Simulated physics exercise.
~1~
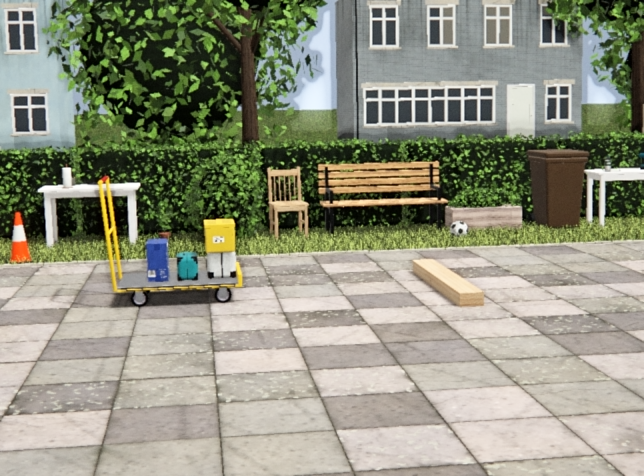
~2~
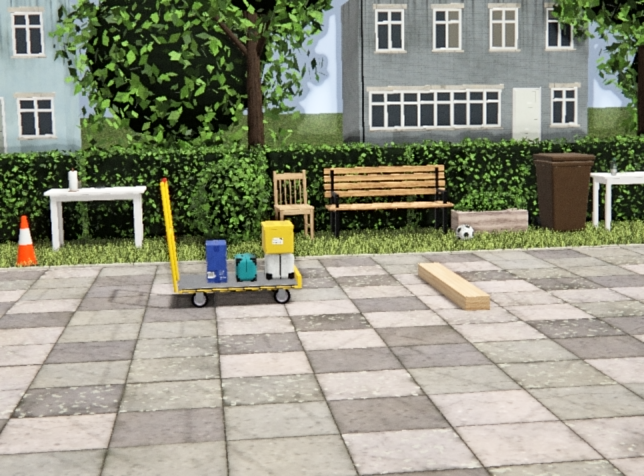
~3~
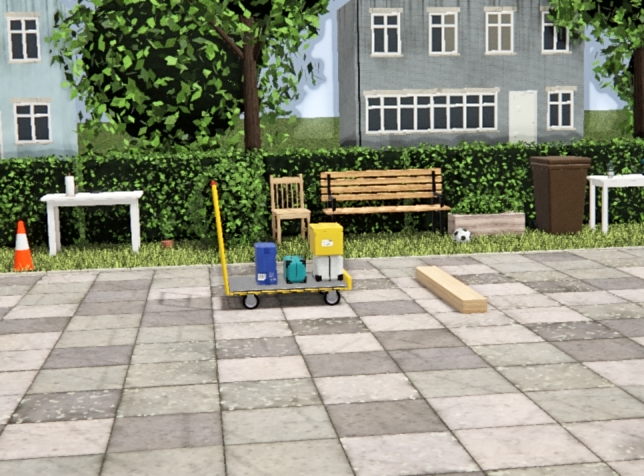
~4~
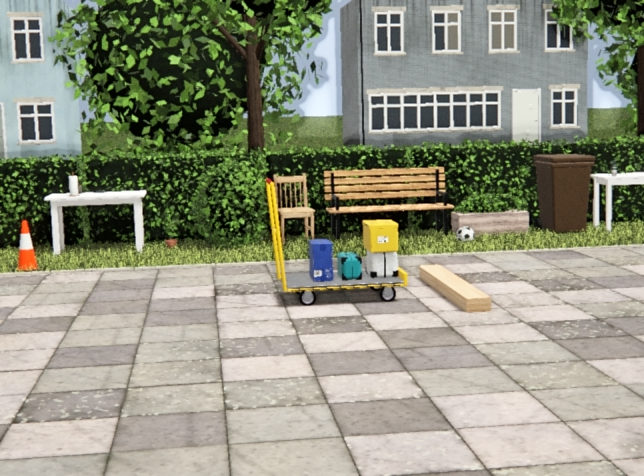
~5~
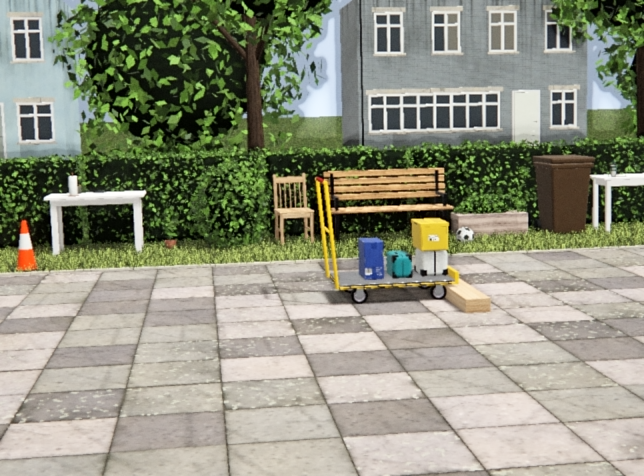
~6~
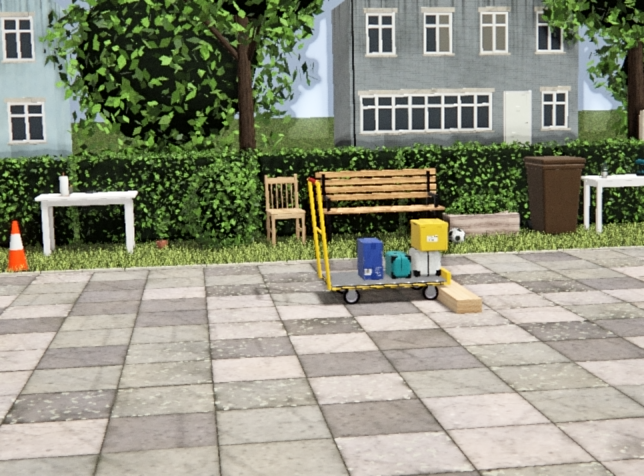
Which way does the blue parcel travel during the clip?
The blue parcel moves to the right, riding upright on the trolley.
